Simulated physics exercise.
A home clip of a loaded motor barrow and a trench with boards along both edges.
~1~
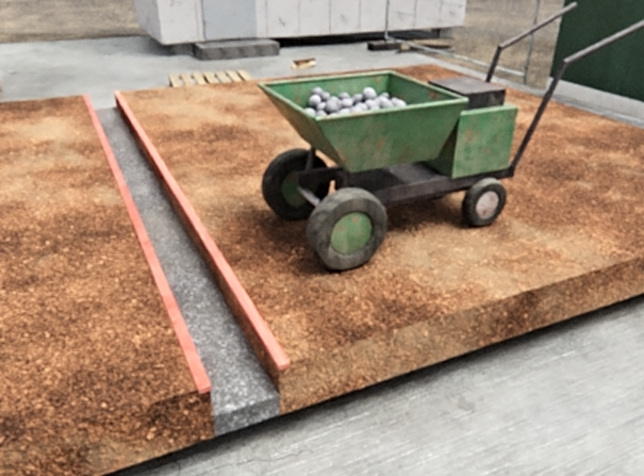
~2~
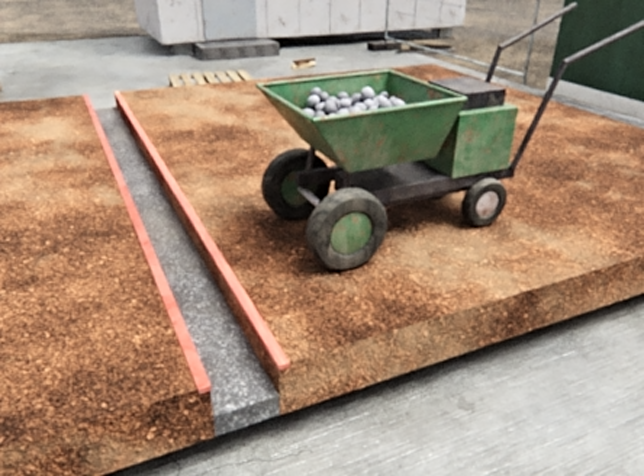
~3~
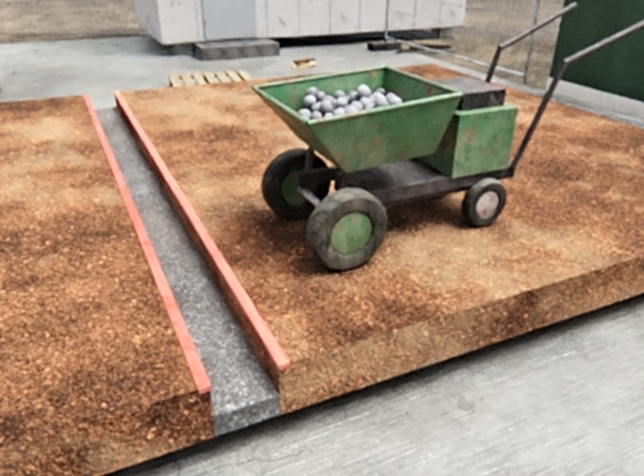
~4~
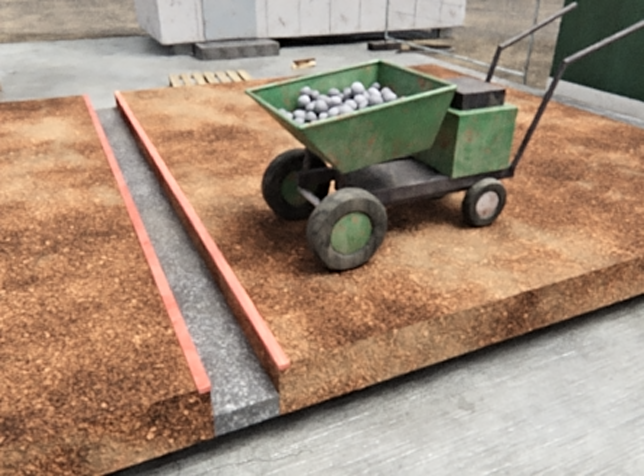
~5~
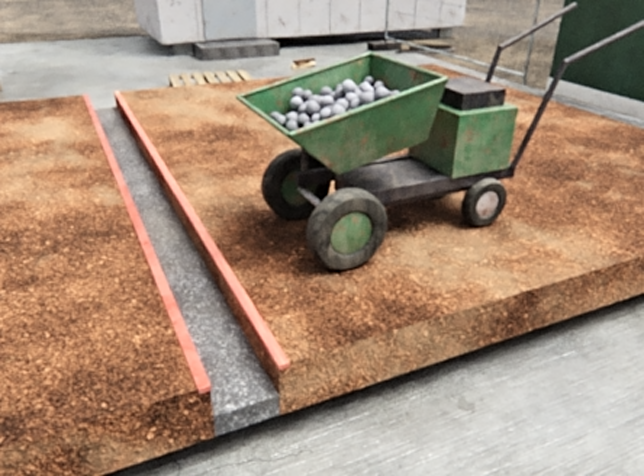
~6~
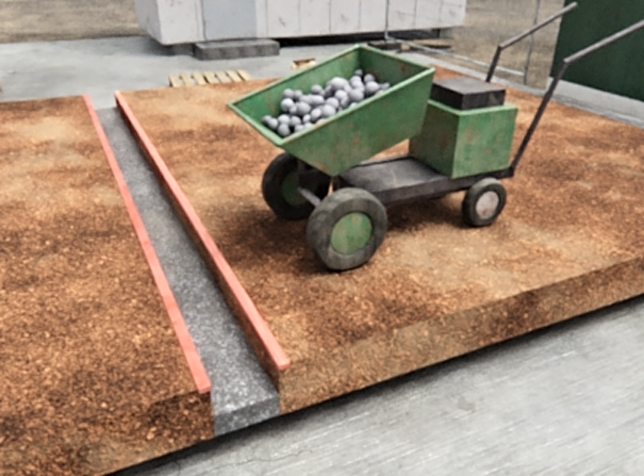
We see a green motor barrow loaded with round grey cobbles standing beside a narrow trench edged with reddish boards; its skip, level at first, tilts gradually forward to the left while the wheels stay still.
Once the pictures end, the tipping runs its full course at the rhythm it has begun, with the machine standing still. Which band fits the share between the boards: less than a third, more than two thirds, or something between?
It catches more than two thirds.
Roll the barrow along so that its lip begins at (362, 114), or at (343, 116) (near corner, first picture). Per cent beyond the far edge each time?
Roughly 0 per cent, and 0 per cent.
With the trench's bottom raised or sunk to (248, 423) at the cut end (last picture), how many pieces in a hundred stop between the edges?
Near 90 %.
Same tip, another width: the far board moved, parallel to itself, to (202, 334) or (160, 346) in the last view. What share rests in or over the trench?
Roughly 60 per cent, and 100 per cent.
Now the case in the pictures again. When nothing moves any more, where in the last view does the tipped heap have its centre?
Around (186, 277).
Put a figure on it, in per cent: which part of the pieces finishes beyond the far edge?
Close to 15 per cent.
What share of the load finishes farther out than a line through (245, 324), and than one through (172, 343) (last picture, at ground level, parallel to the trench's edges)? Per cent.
In turn 90 and 10 in a hundred.
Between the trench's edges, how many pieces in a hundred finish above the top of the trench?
It comes to 15 per cent or so.
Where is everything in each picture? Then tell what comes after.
The first picture shows lip of the skip at (315, 120), level; top of the load at (370, 106), round cobbles; first edge of the trench at (257, 320); far edge at (185, 339), the trench under half as wide as the skip, and about half as deep as wide.
The second picture shows lip of the skip at (313, 121), level; top of the load at (368, 106).
The third picture shows lip of the skip at (308, 123), tipped barely; top of the load at (365, 104).
The fourth picture shows lip of the skip at (300, 128), tipped a little; top of the load at (365, 99).
The fifth picture shows lip of the skip at (289, 135), tipped a little; top of the load at (370, 98).
The sixth picture shows lip of the skip at (278, 145), tipped clearly; top of the load at (368, 102); first edge of the trench at (257, 320); far edge at (185, 339).
Soon after the last picture, skip tipped steeply; all in the skip.
A little later, skip tipped right over; about two thirds in the skip; about a third in or heaped over the trench; a small part beyond it; a stray few falling.
Later still, skip tipped right over; a small part in the skip; most in or heaped over the trench; about a quarter beyond it.
By the end, skip tipped right over; a small part in the skip; most in or heaped over the trench; about a quarter beyond it.
